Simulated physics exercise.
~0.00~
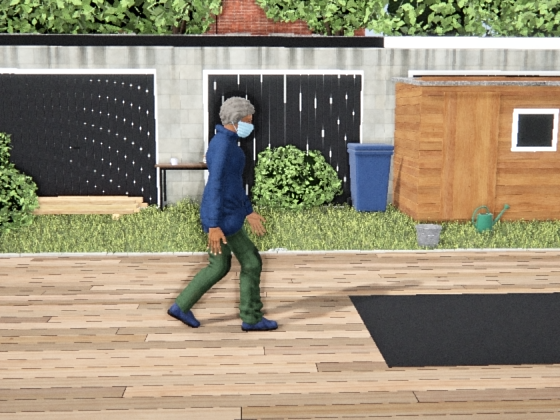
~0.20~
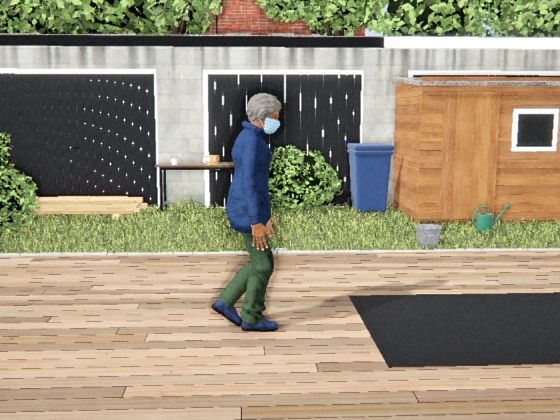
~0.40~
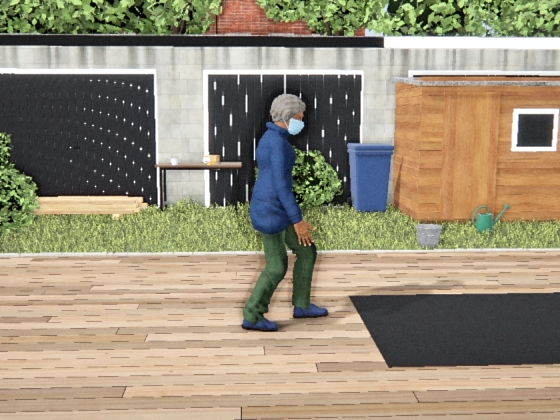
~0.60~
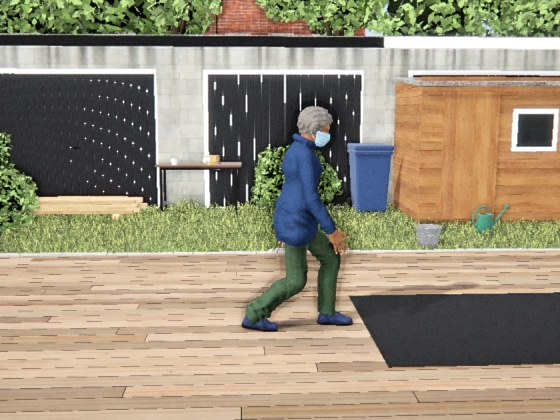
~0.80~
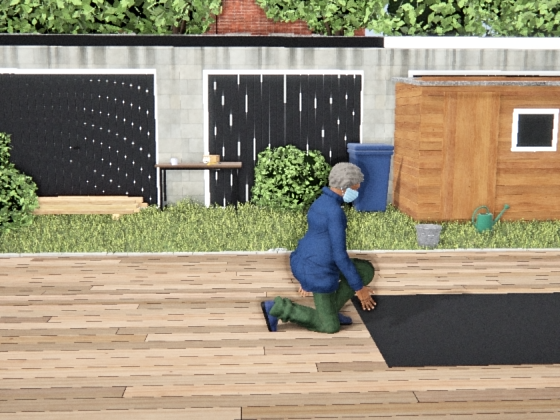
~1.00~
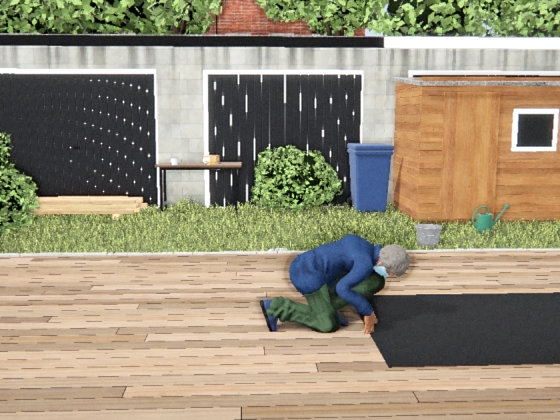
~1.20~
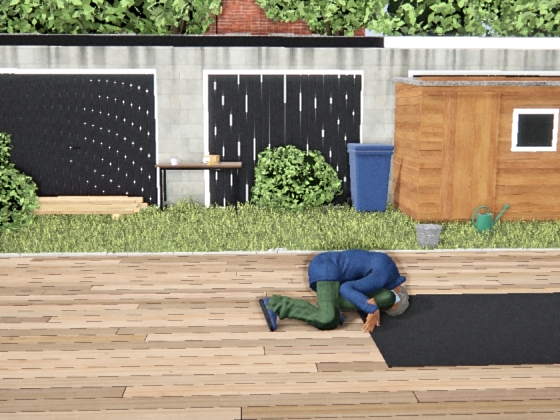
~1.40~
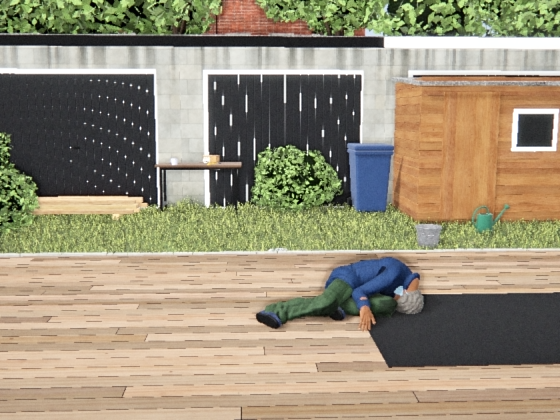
A gray-haired person in a blue jacket, green trousers and a face mask walks from left to right across a pale plank deck, seen side-on from a fixed, slightly raised view. A black mat lies at right; behind are grass, bushes, black panels on a gray wall, a blue bin and a wooden shed with a green watering can. Nearing the mat, the empty-handed walker sinks onto the knees. The body folds forward, hands reaching down, and the head drops low. Finally the person slumps down, head and chest over the mat's near edge, legs trailing on the planks.
